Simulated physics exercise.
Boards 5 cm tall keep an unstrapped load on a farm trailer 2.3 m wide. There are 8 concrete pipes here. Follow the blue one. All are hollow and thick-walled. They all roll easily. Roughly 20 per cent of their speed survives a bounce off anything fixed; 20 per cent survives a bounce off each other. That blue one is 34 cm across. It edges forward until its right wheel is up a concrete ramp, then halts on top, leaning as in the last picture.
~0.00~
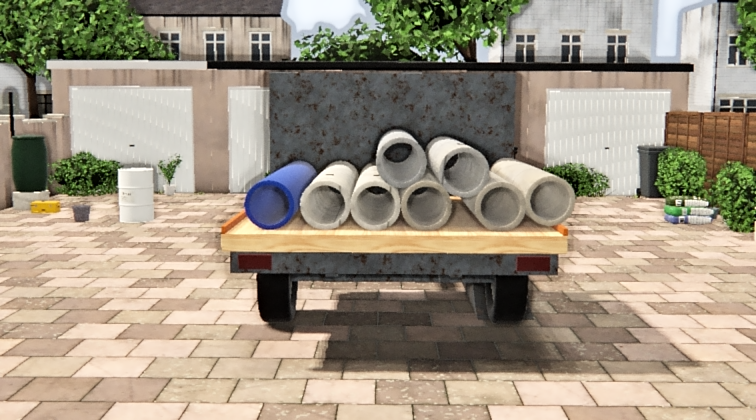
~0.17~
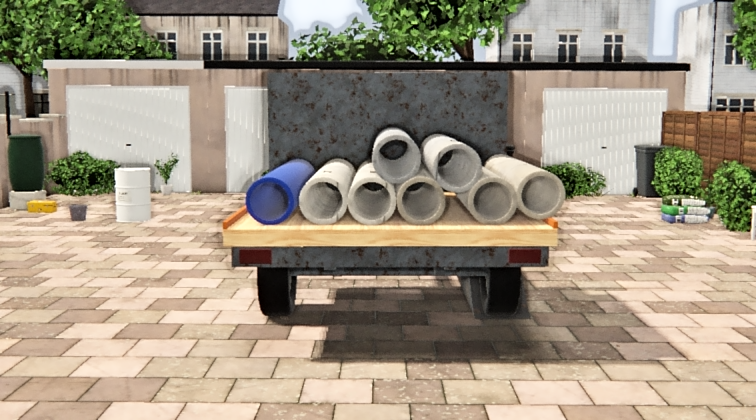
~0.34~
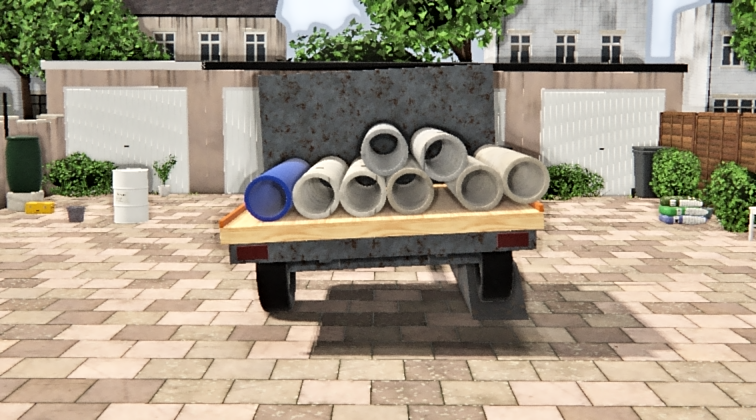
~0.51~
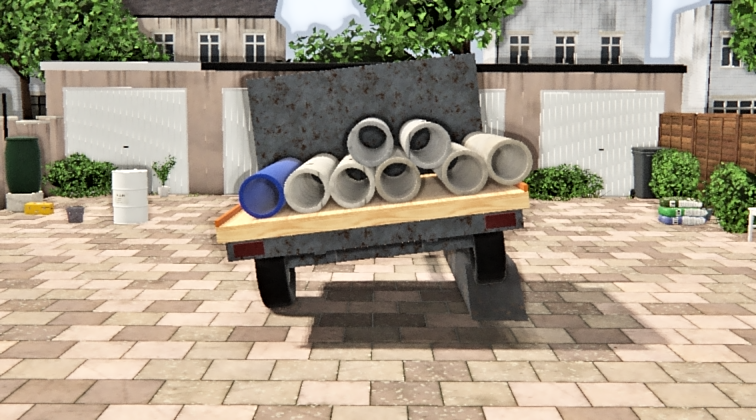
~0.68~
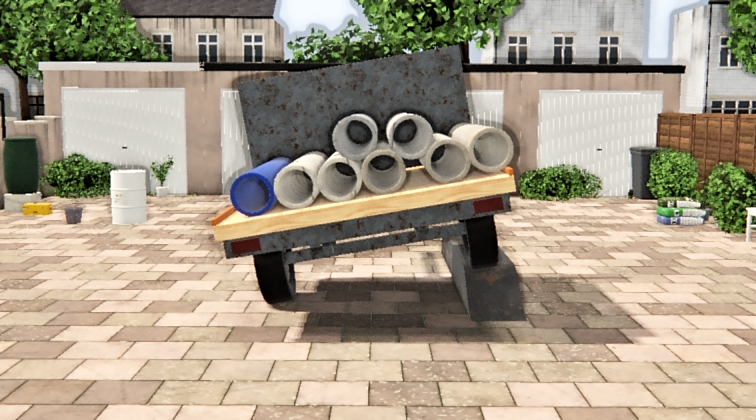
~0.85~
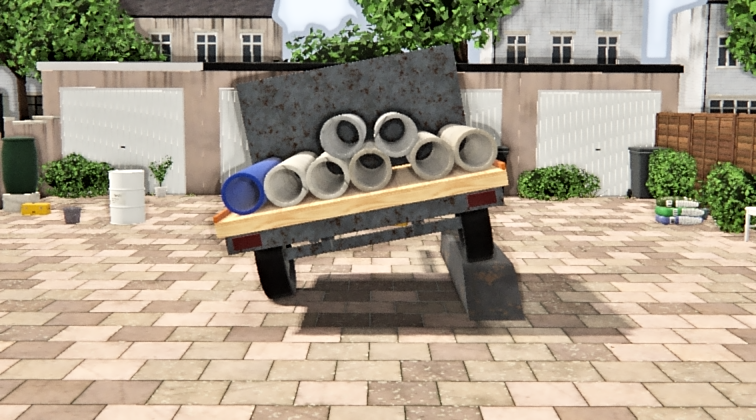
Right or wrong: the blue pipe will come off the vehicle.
Right.
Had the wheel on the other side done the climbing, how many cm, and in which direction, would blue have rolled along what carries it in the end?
About 0 cm to the left.
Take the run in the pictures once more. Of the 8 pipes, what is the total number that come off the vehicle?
Exactly 2.
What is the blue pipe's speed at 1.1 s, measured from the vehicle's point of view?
Roughly 0.4 m/s.
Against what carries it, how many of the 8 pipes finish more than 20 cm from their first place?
8 of them.
Then, 1.1 s in, blue is on the deck, 10 cm from the left edge, rolling left; 0 gone from the deck.
Then, 1.4 s in, blue is on the deck, 5 cm from the left edge, rolling left; 0 gone from the deck.
Then, 1.6 s in, blue is dropping off the left side; 1 gone from the deck.
In the end (3.9 s), blue is on the ground to the left; 2 gone from the deck.
